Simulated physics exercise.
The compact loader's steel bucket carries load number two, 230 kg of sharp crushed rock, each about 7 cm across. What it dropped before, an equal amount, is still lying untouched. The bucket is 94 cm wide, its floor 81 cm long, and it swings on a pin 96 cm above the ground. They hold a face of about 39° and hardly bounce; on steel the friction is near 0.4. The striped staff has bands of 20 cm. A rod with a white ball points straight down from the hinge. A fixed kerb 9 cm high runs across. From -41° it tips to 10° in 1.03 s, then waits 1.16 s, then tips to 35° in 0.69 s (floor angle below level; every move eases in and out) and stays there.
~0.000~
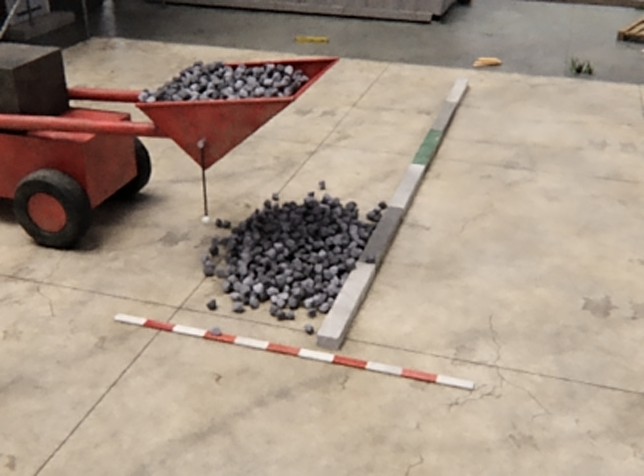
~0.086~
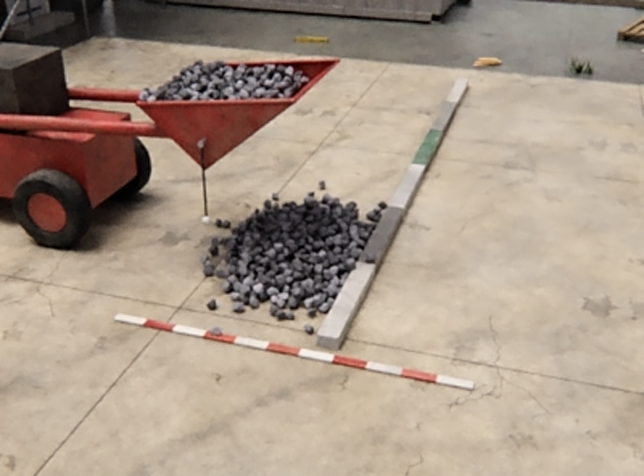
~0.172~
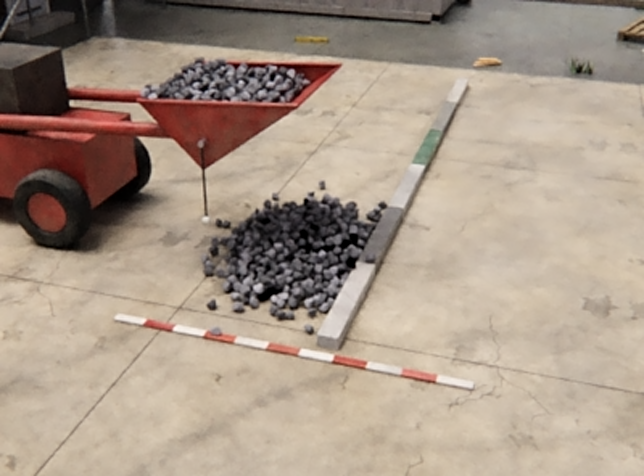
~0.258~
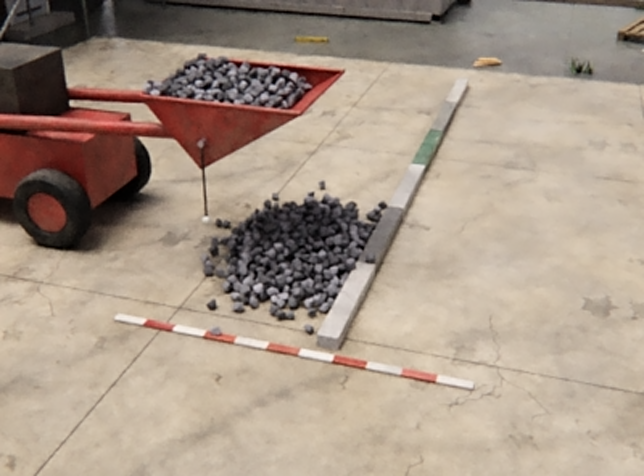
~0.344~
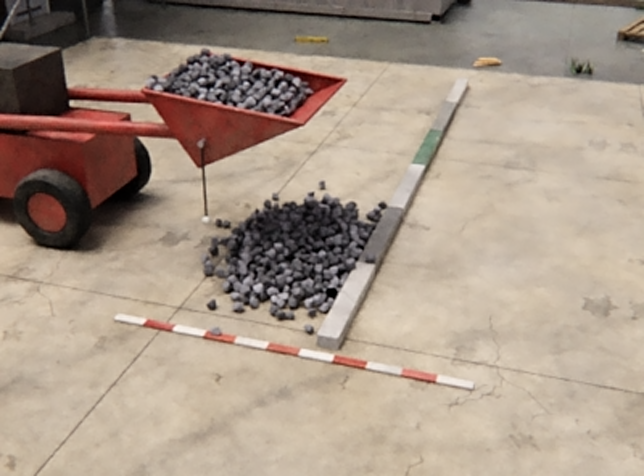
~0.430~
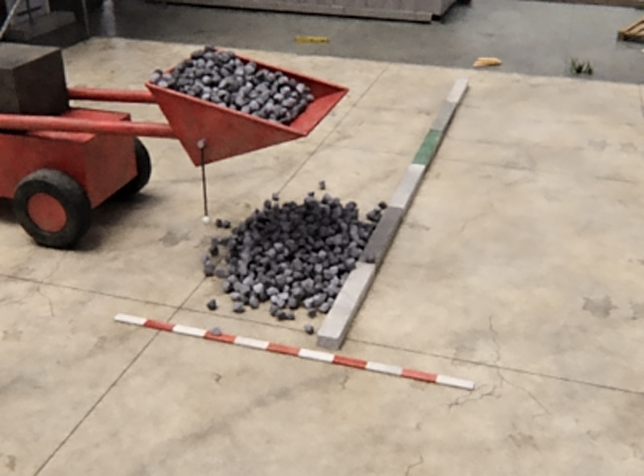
A red loader slowly tilts its stone-filled bucket forward above a pile of dark stones.
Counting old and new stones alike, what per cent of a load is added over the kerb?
Close to 17 parts in a hundred.
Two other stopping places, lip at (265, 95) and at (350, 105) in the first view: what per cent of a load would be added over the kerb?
About 5 and 70 per cent.
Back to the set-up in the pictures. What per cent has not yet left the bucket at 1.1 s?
Roughly 100 per cent is still inside.
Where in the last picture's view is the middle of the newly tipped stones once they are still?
Near (343, 238).
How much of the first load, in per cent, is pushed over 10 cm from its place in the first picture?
Roughly 0 per cent of them.
After 0.8 s the floor is at 2°; in per cent of one load, 100 in the bucket, 100 on this side of the kerb; the foremost stones are at (360, 255).
After 1.1 s the floor is at 10°; in per cent of one load, 100 in the bucket, 100 on this side of the kerb; the foremost stones are at (360, 255).
After 3.3 s the floor is at 35°; in per cent of one load, 29 in the bucket, 170 on this side of the kerb, 1 over the kerb; the foremost stones are at (400, 258).
After 5.7 s the floor is at 35°; in per cent of one load, 0 in the bucket, 183 on this side of the kerb, 17 over the kerb; the foremost stones are at (475, 272). Net gain over the kerb, 17.
